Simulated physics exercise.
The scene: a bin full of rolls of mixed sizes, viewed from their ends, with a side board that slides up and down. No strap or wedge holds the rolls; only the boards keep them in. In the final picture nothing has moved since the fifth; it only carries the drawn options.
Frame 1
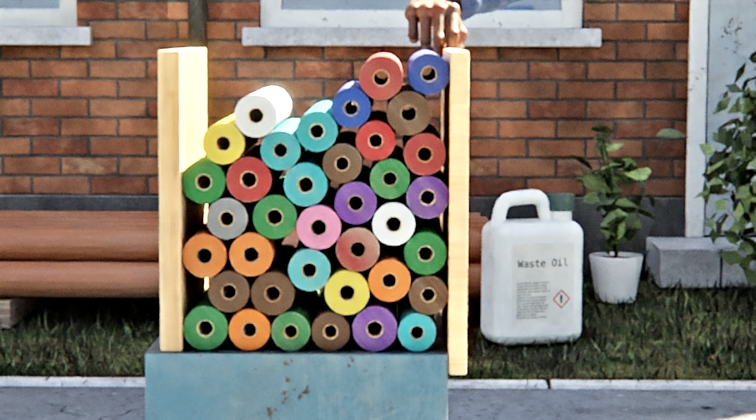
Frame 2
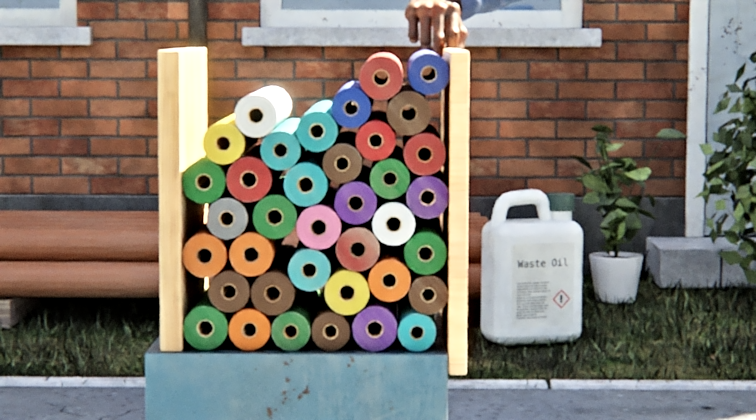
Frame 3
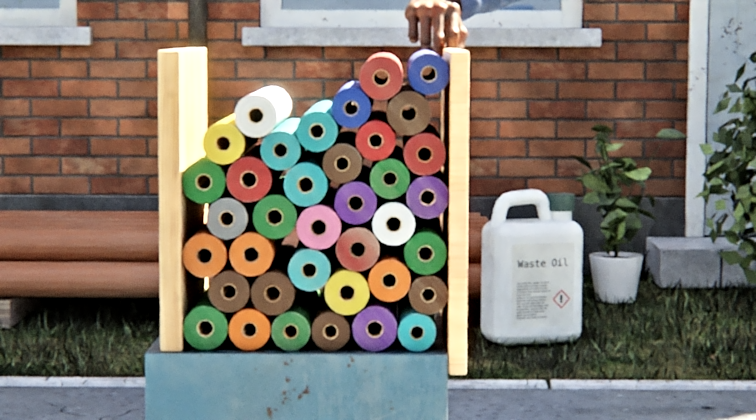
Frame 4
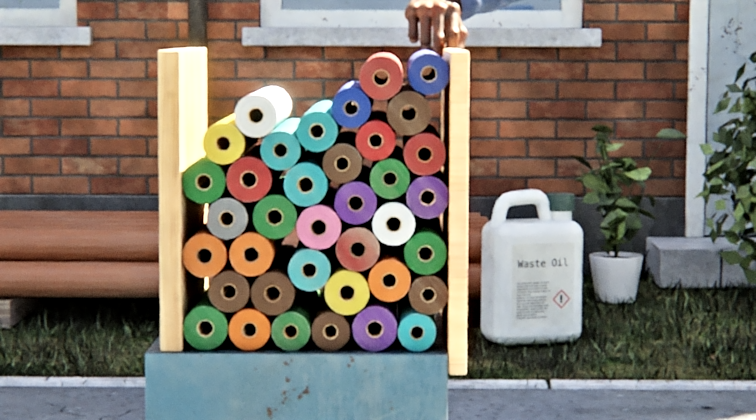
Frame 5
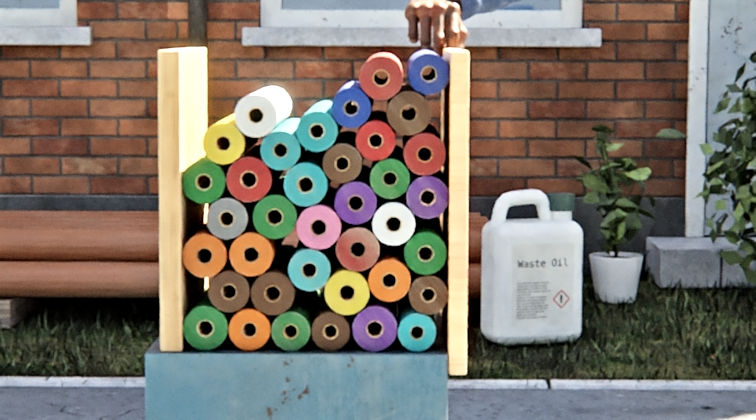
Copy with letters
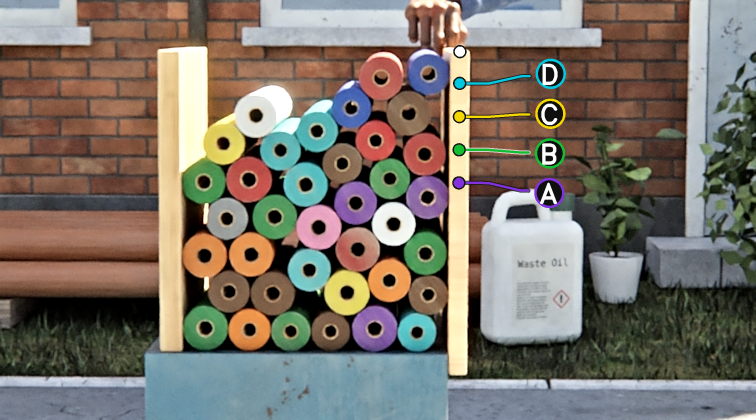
Outside a brick building, colourful rolls sat stacked end-on between two upright wooden boards, beside a white waste oil jug, while a hand stayed at the top of the right board and nothing visibly moved.
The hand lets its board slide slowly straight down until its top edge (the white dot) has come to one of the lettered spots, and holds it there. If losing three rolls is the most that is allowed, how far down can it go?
Mark A is as low as it can go.
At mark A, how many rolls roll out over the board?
At A the number is one.
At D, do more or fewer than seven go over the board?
Fewer than seven.
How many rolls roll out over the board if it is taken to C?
The count is none.
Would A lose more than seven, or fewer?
It loses fewer than seven.
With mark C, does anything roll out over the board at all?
No.
On the copy, A at (459, 183); B at (459, 150); C at (459, 117); D at (459, 84); the white dot at (460, 52).
On A. First, top of the board (450, 113).
Then, top of the board (450, 181).
Finally, top of the board (450, 182), one out over the board.
By contrast, B none out over the board; C none out over the board; D none out over the board.
